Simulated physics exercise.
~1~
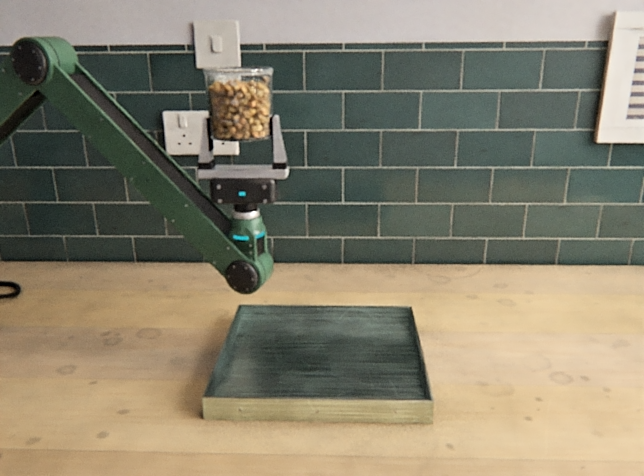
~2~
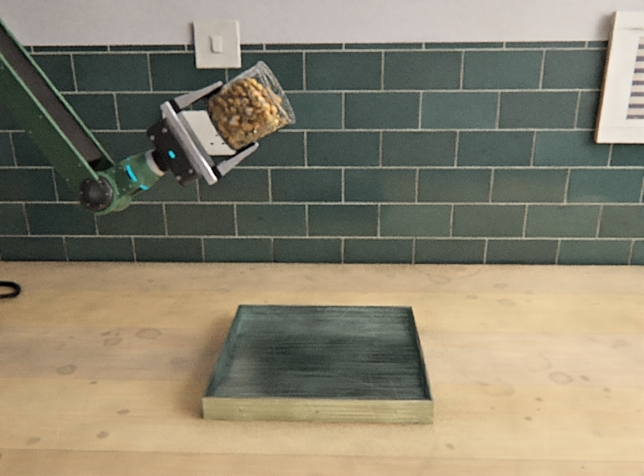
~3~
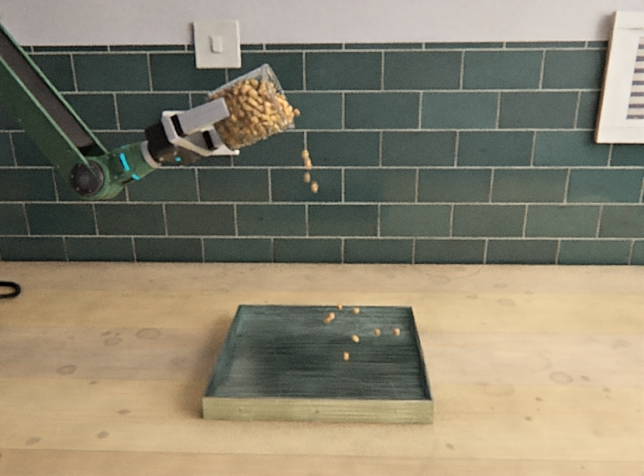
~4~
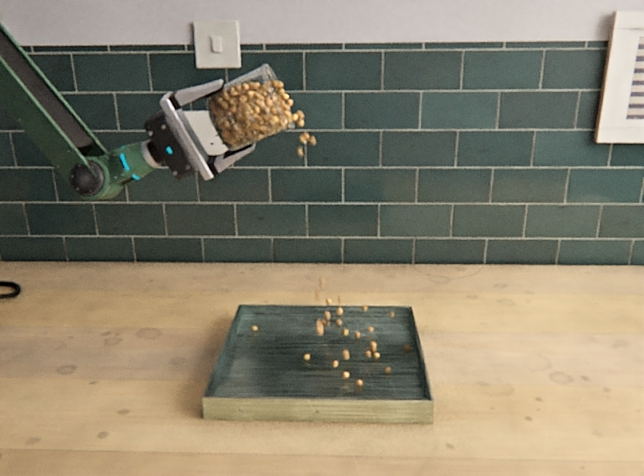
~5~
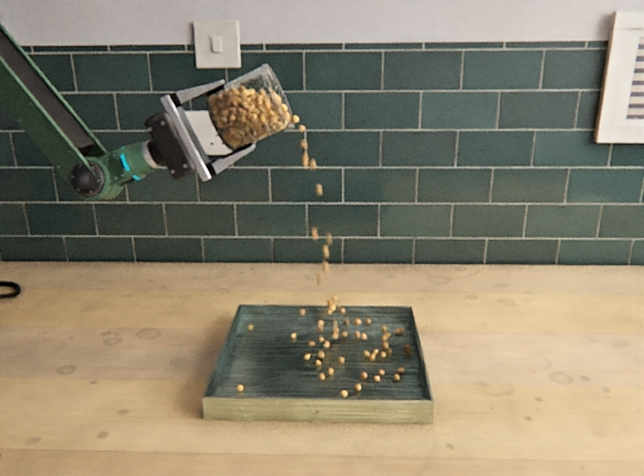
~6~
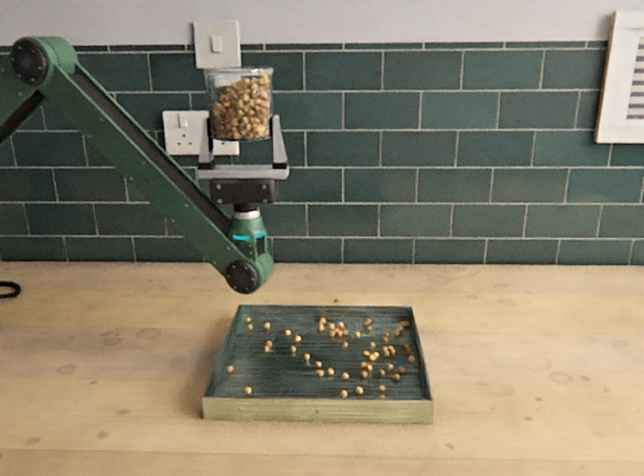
The clip shows a green robot arm holding a clear tumbler of chickpeas above a shallow dark green tray, tipping it to the right so some spill and scatter across the tray, then turning it upright again with most of the chickpeas still inside.
